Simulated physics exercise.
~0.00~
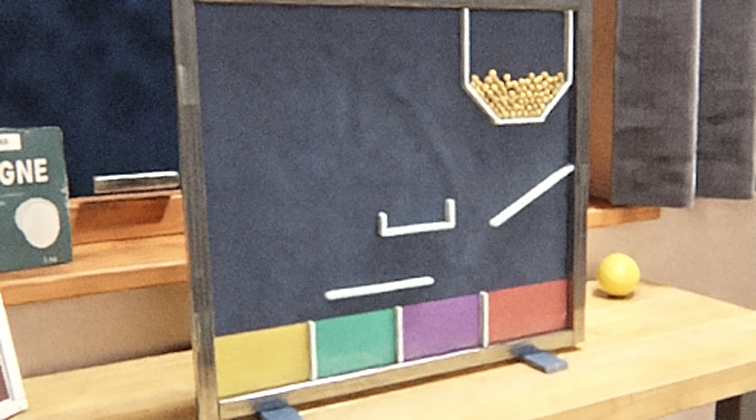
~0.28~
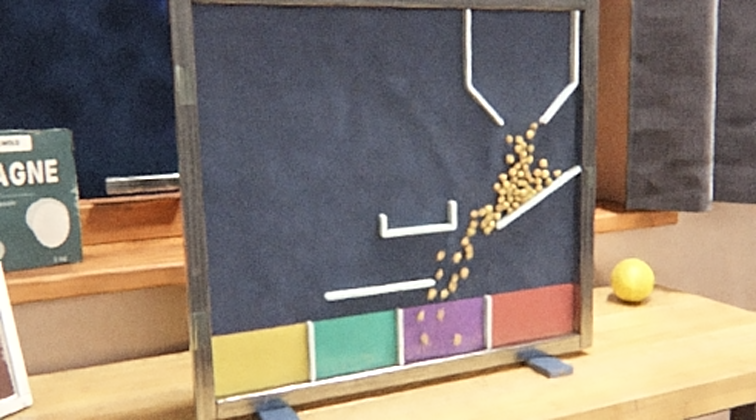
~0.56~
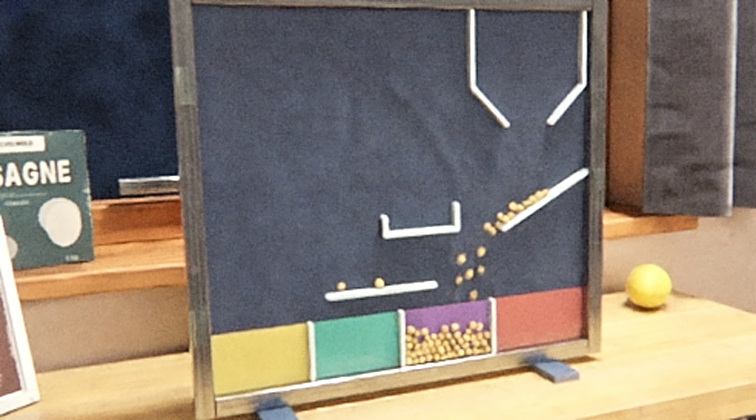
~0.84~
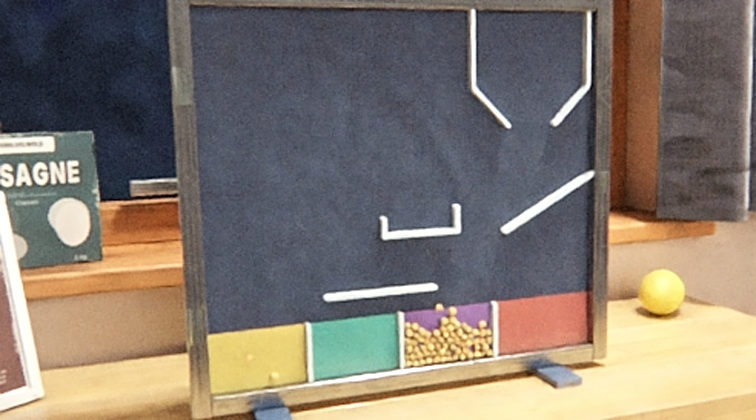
At first, pale wooden beads sit in a hopper at the upper right of an upright, dark-backed case, above fixed ledges and four bins painted yellow, turquoise, purple and red. The hopper's bottom opens, and the beads pour onto the sloping ledge below, sliding down to the left. They spill off its lower end and drop mostly into the purple bin, while a couple land on the long, low ledge. The stream thins as the view drifts slightly sideways. Finally, the ledges are clear, with purple holding nearly all the beads, a stray in yellow, and turquoise and red empty.
